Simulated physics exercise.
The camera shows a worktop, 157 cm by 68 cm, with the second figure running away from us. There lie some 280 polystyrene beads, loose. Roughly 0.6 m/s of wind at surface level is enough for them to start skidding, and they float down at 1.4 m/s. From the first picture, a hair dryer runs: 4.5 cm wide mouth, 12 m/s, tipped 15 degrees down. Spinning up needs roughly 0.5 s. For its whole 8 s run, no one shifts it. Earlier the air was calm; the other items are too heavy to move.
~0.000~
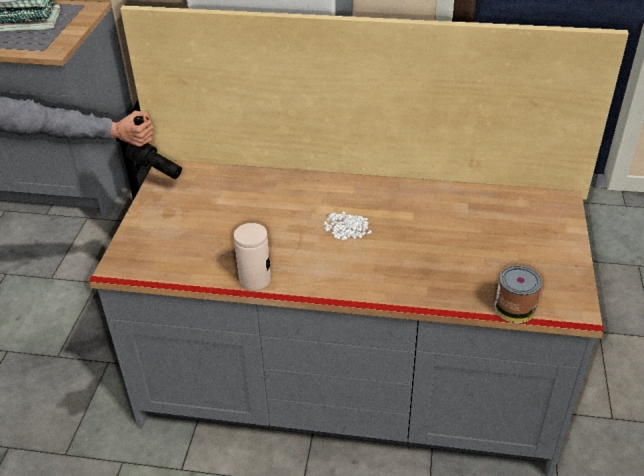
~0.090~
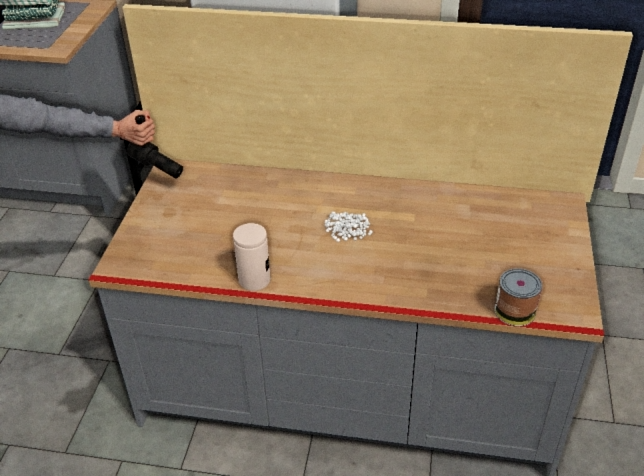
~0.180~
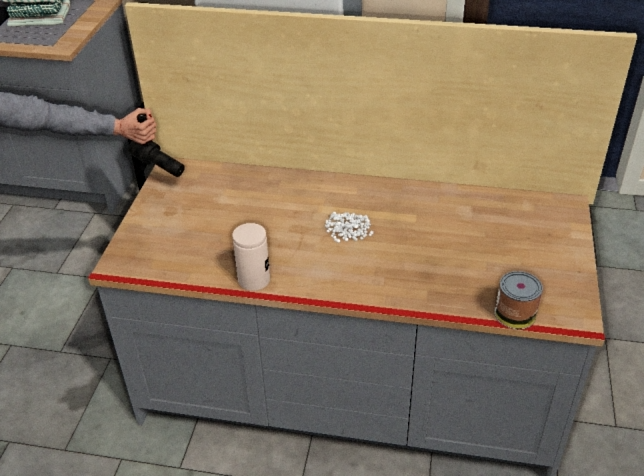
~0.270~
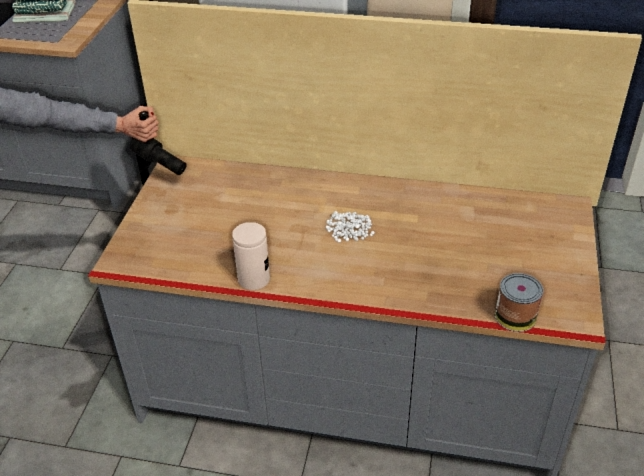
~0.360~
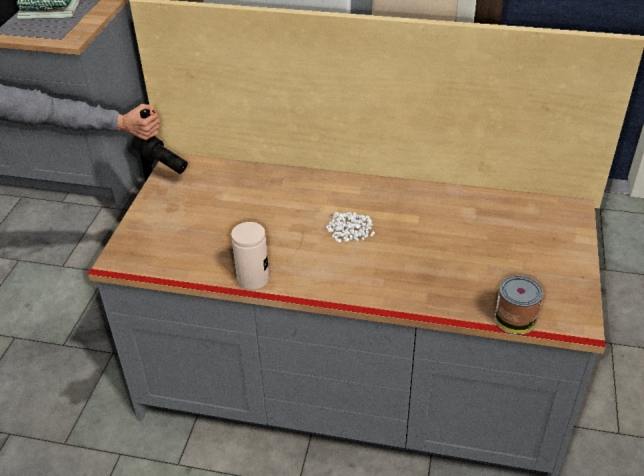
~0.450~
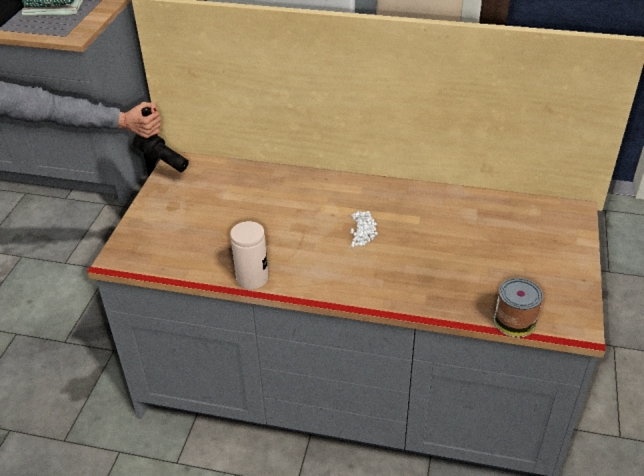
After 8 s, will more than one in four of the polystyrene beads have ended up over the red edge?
Within one in four.
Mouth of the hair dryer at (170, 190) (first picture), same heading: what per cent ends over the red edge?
It would be near 0 %.
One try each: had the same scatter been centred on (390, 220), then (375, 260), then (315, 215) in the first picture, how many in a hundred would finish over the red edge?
0 %, 60 %, 0 %.
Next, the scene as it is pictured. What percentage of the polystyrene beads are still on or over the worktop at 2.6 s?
Roughly 0 per cent.
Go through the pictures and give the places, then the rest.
In the first picture, the middle of the polystyrene beads is near (348, 226), none has stirred yet and the mouth of the hair dryer is at (178, 173).
In the second picture, the middle of the polystyrene beads is near (349, 225), none has stirred yet and the red edge is centred on (334, 307).
In the third picture, the middle of the polystyrene beads is near (350, 225), none has stirred yet, the top of a jar is at (249, 234) and the top of a tin is at (521, 286).
In the fourth picture, the middle of the polystyrene beads is near (351, 225) and none has stirred yet.
In the fifth picture, the middle of the polystyrene beads is near (350, 228) and none has stirred yet.
In the sixth picture, the middle of the polystyrene beads is near (365, 229), the farthest in sight from the hair dryer is at (376, 235) and about 75 % have left their places.
After 1.6 s, 50 % are on the move or not yet settled, 0 % are over the red edge; the middle of those still in play is near (584, 237).
After 2.6 s, 0 % are on the move or not yet settled, 0 % are over the red edge.
After 4.4 s, 0 % are on the move or not yet settled, 0 % are over the red edge.
After 8.0 s, at the end, 0 % are over the red edge.
